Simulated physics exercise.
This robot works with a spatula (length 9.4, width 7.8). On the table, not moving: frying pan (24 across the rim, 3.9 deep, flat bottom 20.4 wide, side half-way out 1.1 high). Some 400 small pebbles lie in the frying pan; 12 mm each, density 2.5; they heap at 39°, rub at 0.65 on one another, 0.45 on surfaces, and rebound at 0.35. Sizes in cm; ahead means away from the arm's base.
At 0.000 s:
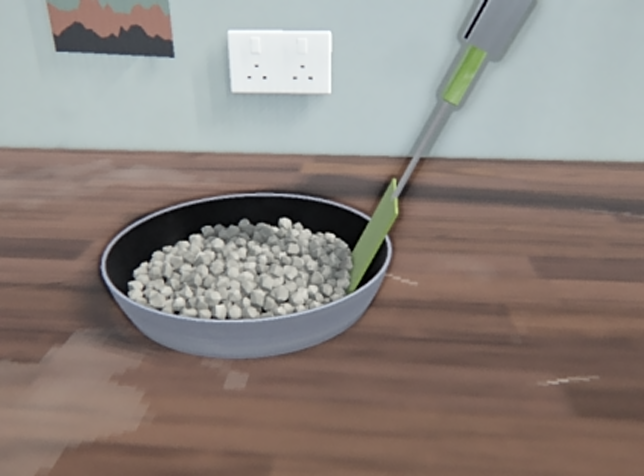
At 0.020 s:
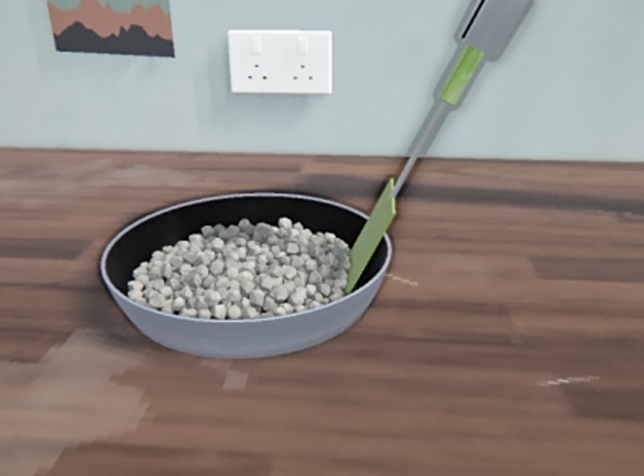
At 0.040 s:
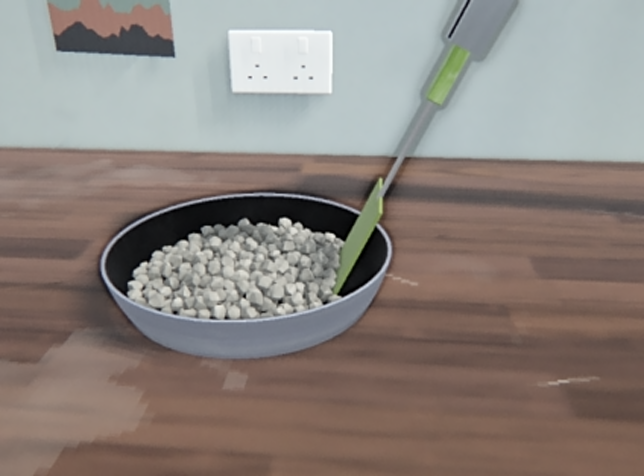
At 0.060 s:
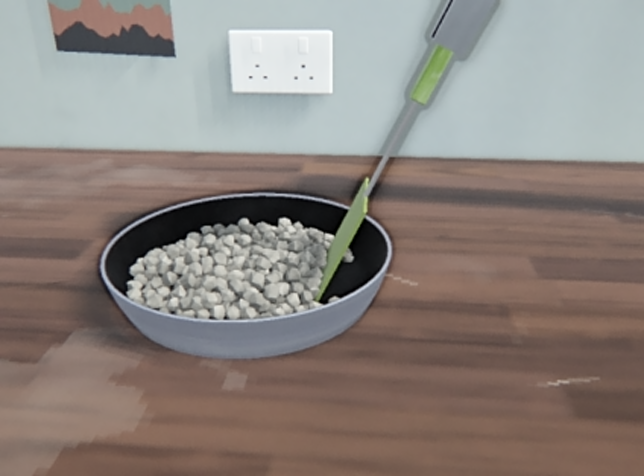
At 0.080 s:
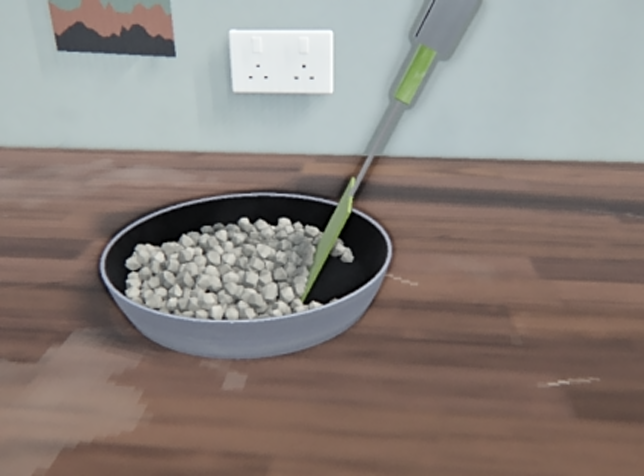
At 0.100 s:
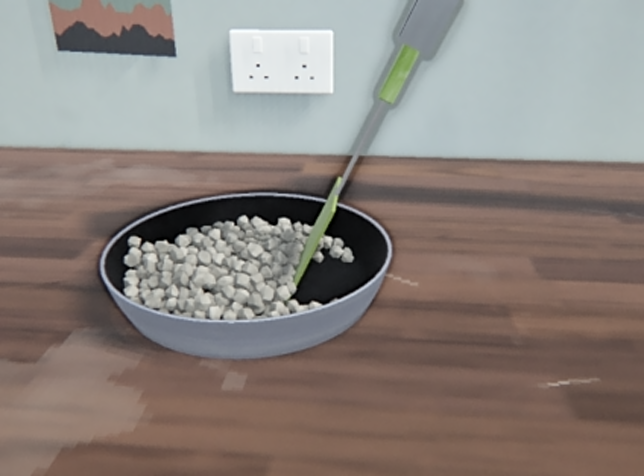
A green spatula on a robot arm stood at the right side of a frying pan full of small grey pebbles, then swept left through them, bunching them up and baring the dark pan behind it.
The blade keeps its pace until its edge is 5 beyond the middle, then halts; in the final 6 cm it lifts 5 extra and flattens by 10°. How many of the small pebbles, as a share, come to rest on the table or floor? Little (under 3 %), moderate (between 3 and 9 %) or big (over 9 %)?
Answer: Little; under 3 % of the small pebbles finish on the table or floor.
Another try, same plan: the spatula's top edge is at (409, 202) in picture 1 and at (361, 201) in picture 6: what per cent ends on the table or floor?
Some 0 per cent.
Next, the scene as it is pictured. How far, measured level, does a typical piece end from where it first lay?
Roughly 3 cm.
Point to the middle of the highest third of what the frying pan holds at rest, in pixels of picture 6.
Around (168, 255).
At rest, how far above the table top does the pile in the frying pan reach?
About 5.0 cm.
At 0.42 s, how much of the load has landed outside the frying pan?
Roughly 2 per cent.
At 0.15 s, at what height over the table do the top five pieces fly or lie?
Roughly 4 cm.
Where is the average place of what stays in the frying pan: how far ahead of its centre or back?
About 4.0 cm ahead.
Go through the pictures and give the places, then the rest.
The first frame shows the spatula top edge at (396, 195), sloping 65°; upper third of the load around (258, 263), from x 135 to 345, top at y 225; 397 in the frying pan.
The second frame shows the spatula top edge at (393, 195), sloping 65°; upper third of the load around (258, 264), from x 135 to 345, top at y 225.
The third frame shows the spatula top edge at (381, 194), sloping 65°; upper third of the load around (256, 264), from x 135 to 345, top at y 225.
The fourth frame shows the spatula top edge at (366, 194), sloping 65°; upper third of the load around (246, 262), from x 135 to 345, top at y 225.
The fifth frame shows the spatula top edge at (352, 194), sloping 65°; upper third of the load around (240, 260), from x 130 to 345, top at y 225.
The sixth frame shows the spatula top edge at (337, 193), sloping 65°; upper third of the load around (232, 259), from x 130 to 345, top at y 225; 397 in the frying pan.
After 0.15 s, sloping 64°, highest piece 4 above the table; 397 in the frying pan.
After 0.20 s, sloping 59°, highest piece 6 above the table; 397 in the frying pan.
After 0.42 s, sloping 55°, highest piece 5 above the table; 392 in the frying pan, 5 on the table or floor.
After 1.47 s, sloping 55°, highest piece 5 above the table; 392 in the frying pan, 5 on the table or floor.
In the end, 392 in the frying pan, 5 on the table or floor. That is 1 % on the table or floor.
